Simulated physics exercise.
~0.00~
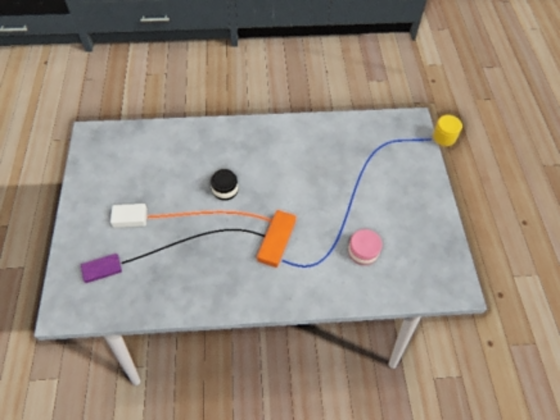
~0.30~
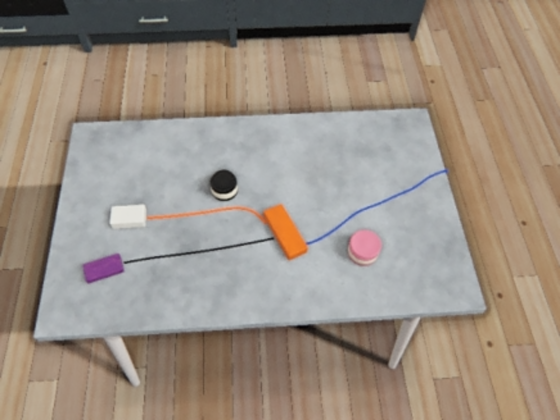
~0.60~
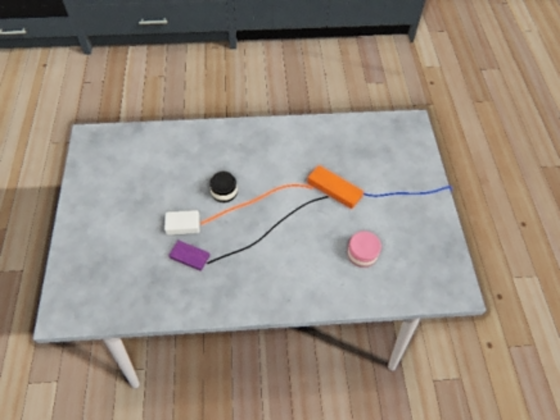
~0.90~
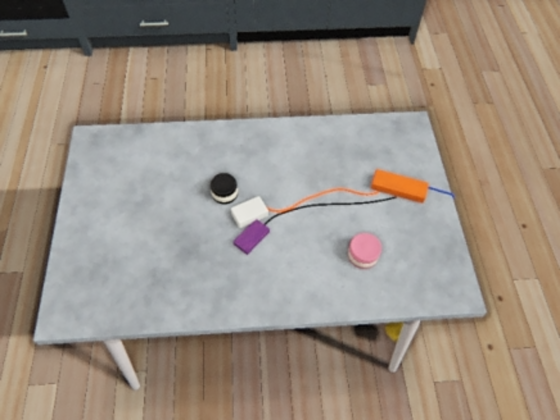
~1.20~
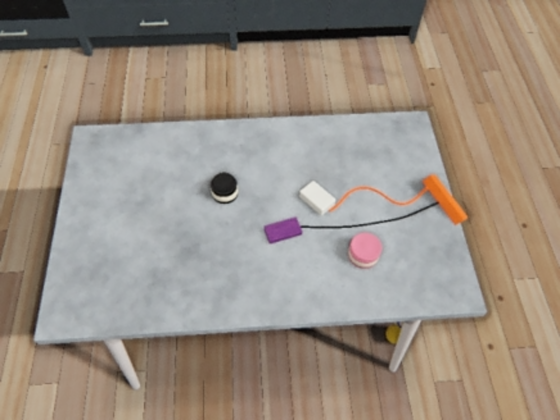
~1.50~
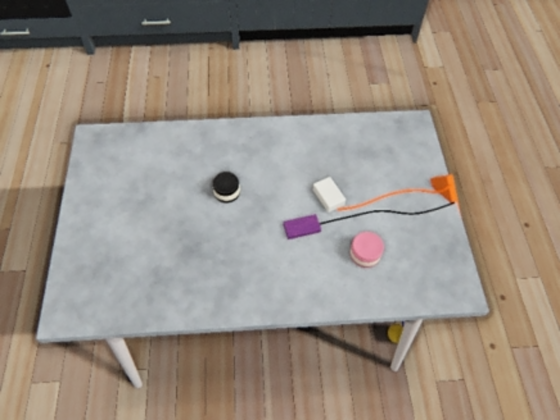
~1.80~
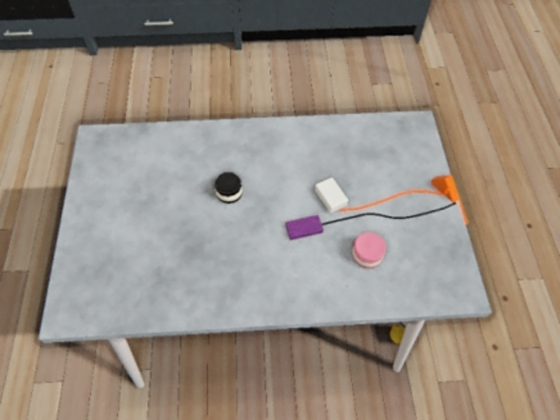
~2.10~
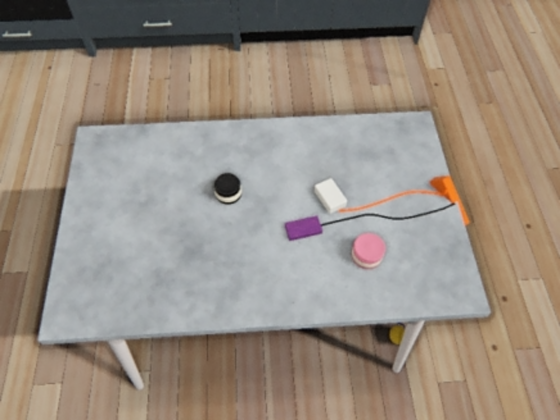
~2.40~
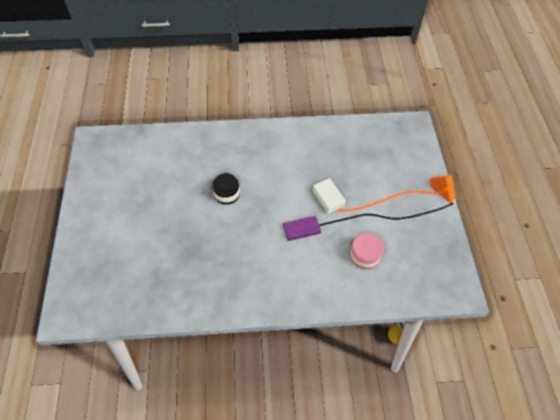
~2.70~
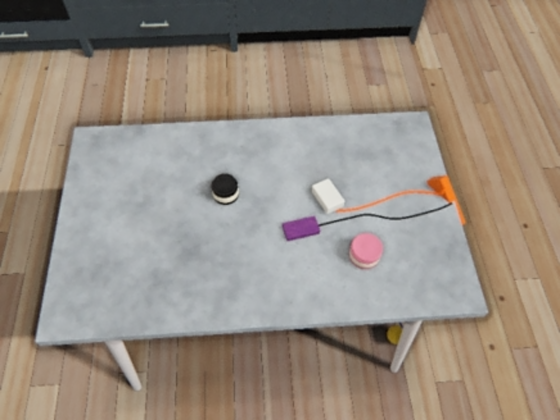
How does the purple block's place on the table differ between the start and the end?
It starts near the left end of the table, close to the front corner. By the end it lies right of the middle and slightly farther back, just to the left of the pink canister.
